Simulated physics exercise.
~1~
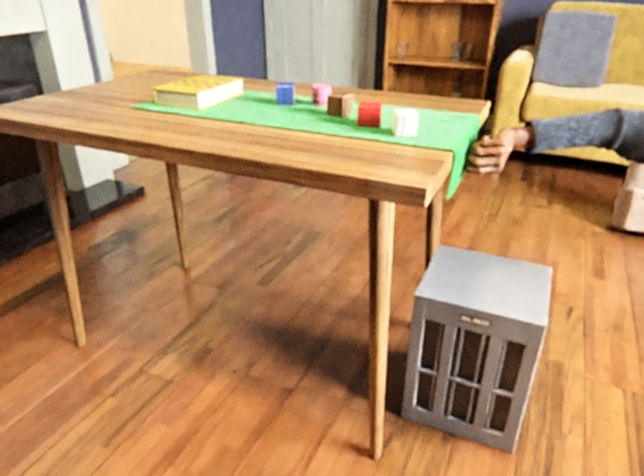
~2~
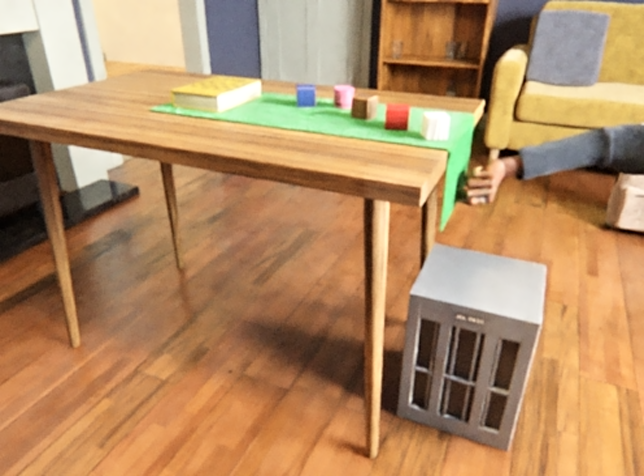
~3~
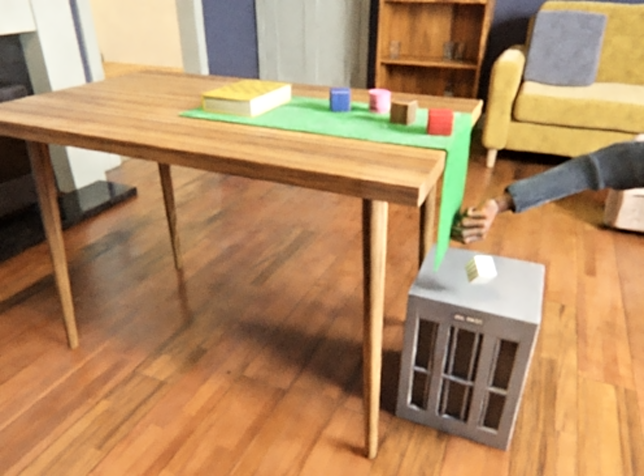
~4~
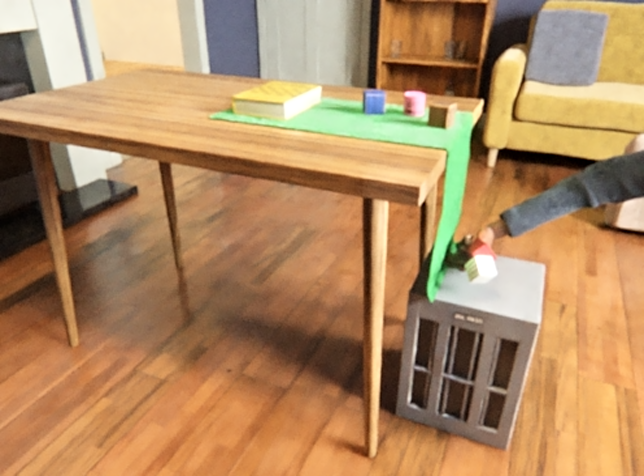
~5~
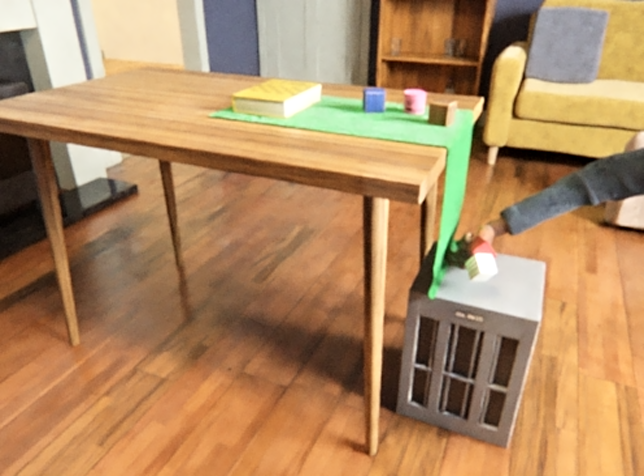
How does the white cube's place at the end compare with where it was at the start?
At the start the white cube sat on the green runner near the right end of the table. By the end it was lower down and further right, tipped over on top of the grey crate.
